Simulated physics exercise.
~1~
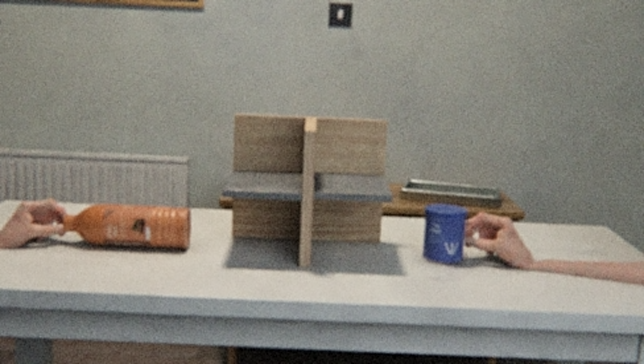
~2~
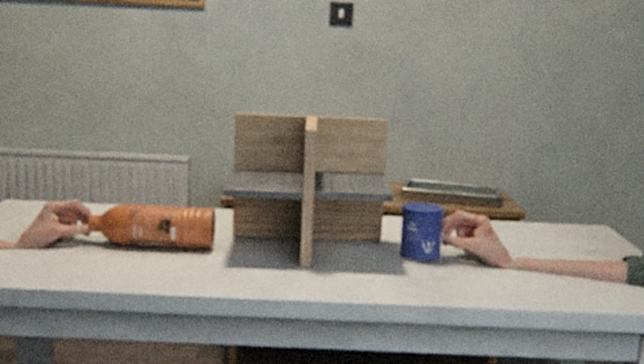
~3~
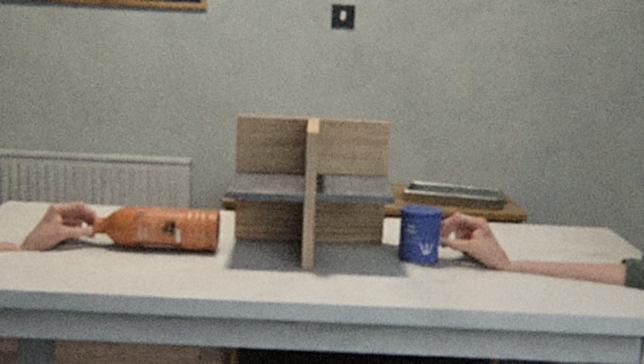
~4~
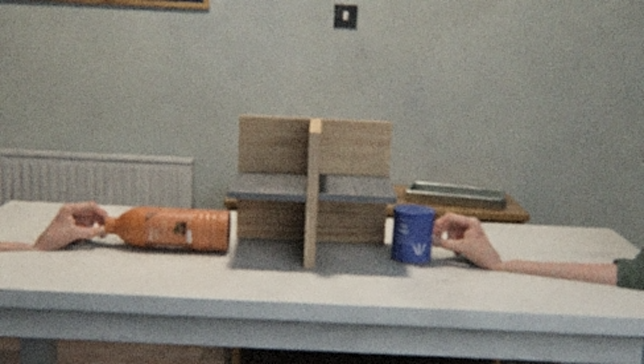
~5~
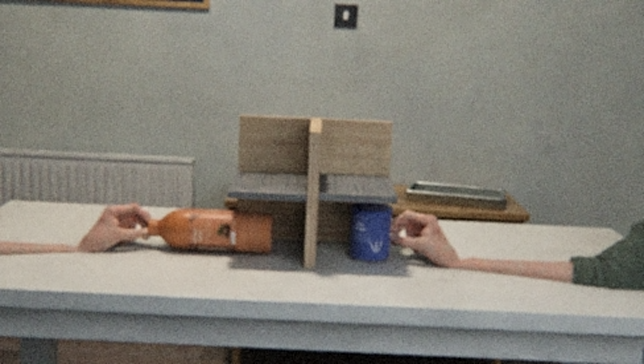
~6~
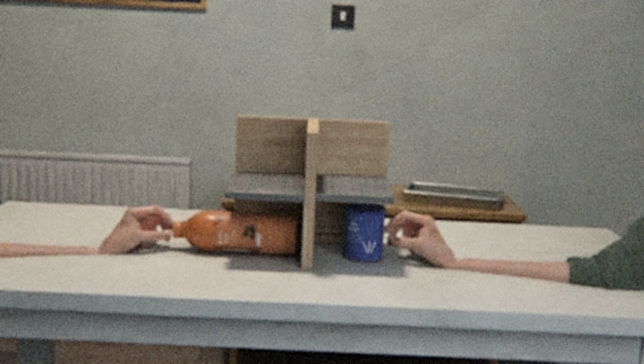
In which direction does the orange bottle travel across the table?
The orange bottle moves to the right, pushed by the hand at its neck.
